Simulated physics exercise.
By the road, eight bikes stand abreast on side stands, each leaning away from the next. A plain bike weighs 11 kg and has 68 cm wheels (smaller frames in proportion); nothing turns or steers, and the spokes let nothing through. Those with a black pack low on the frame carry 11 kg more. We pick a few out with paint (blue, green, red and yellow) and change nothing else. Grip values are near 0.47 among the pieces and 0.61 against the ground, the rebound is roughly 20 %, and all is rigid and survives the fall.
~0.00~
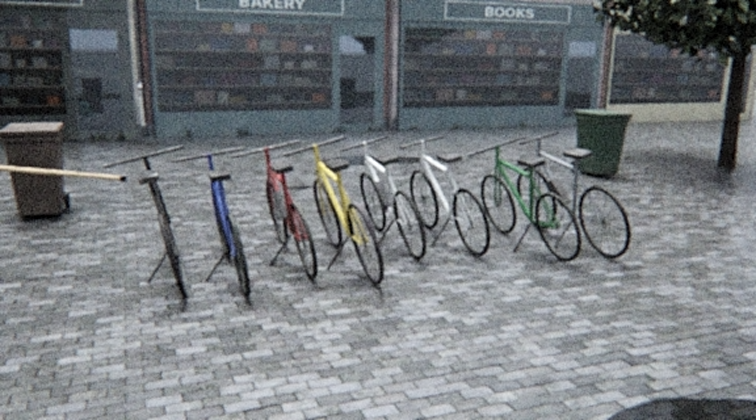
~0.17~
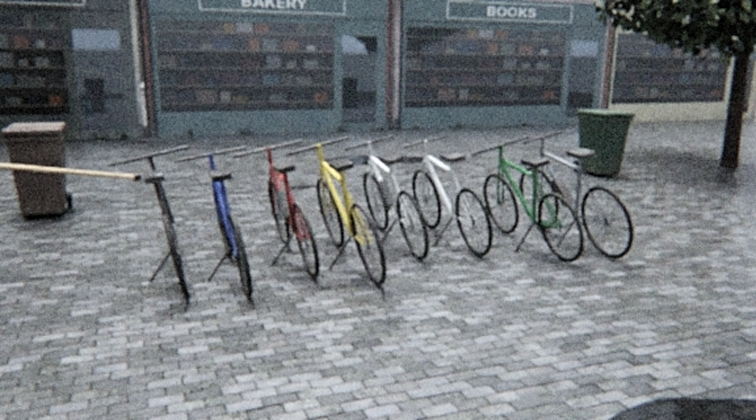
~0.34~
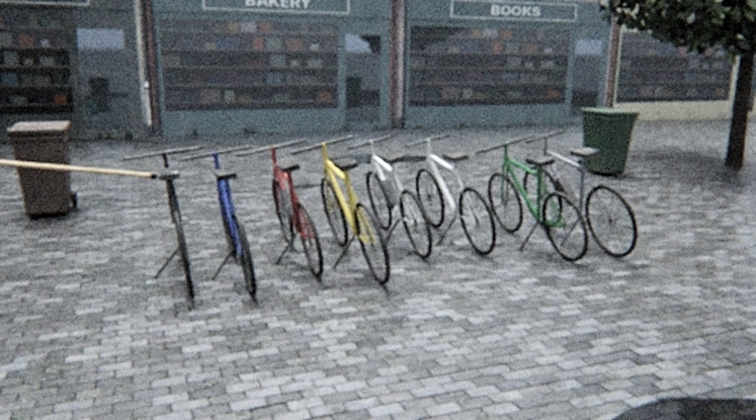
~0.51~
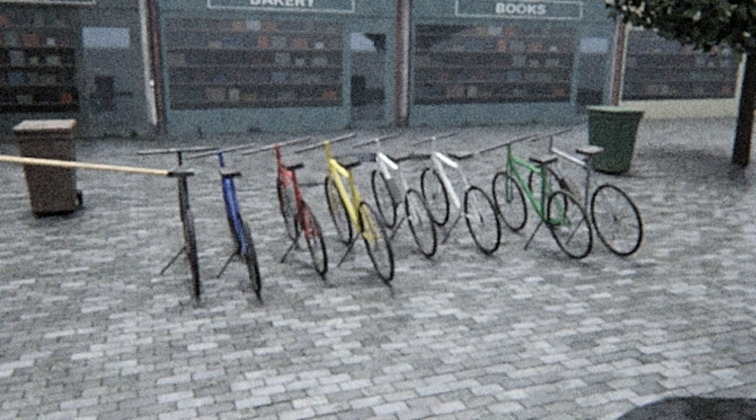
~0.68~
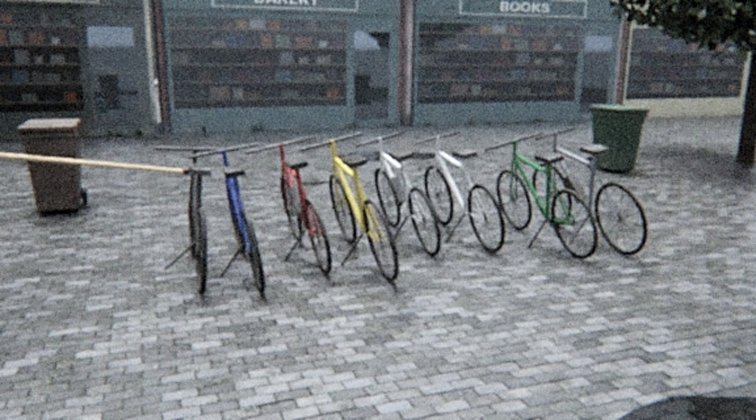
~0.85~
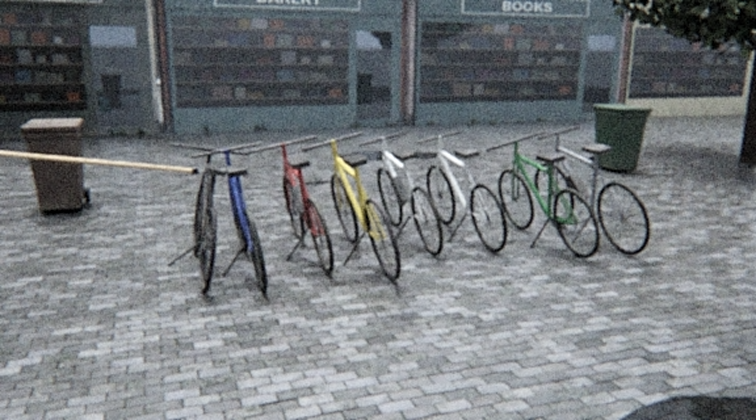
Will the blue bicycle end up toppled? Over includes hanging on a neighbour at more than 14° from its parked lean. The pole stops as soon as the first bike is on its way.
Yes. Down.
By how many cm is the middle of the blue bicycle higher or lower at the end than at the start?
Roughly 5 centimetres lower.
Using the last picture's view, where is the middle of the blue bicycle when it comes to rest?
(294, 215), more or less.
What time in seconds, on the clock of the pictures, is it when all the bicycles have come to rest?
At about 2.0 s.
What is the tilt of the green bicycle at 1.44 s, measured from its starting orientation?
Some 0 degrees.
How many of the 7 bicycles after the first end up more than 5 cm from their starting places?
Shifted count - 2.
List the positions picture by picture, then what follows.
In the first picture (places mark the middle of the side facing us; the camera pans a little), pole end (122, 179) 10 cm from the first bicycle; blue bicycle (240, 242); yellow bicycle (373, 230); green bicycle (492, 207); the rest undisturbed.
In the second picture, pole end (137, 178) 16 mm from the first bicycle; blue bicycle (241, 241).
In the third picture, pole end (153, 177) pushing; blue bicycle (246, 240); the rest undisturbed.
In the fourth picture, pole end (170, 174) pushing; blue bicycle (250, 239); the rest undisturbed.
In the fifth picture, pole end (186, 172) pushing; blue bicycle (254, 237); the rest undisturbed.
In the sixth picture, pole end (195, 172) stopped; blue bicycle (257, 237); green bicycle (510, 202); yellow bicycle (390, 226); the rest undisturbed.
After 1.44 s, 1 of the 7 other bicycles over; blue bicycle leaning 20°.
After 1.76 s, 1 of the 7 other bicycles over; blue bicycle leaning 40°; red bicycle leaning 8°.
After 1.90 s, 1 of the 7 other bicycles over; blue bicycle leaning 43°; red bicycle leaning 12°.
At rest (2.3 s), 1 of the 7 other bicycles over; blue bicycle leaning 43°; red bicycle leaning 13°; green bicycle unmoved. Six left standing. As the last picture would show them, middles, blue bicycle near (294, 215), red bicycle near (314, 199).
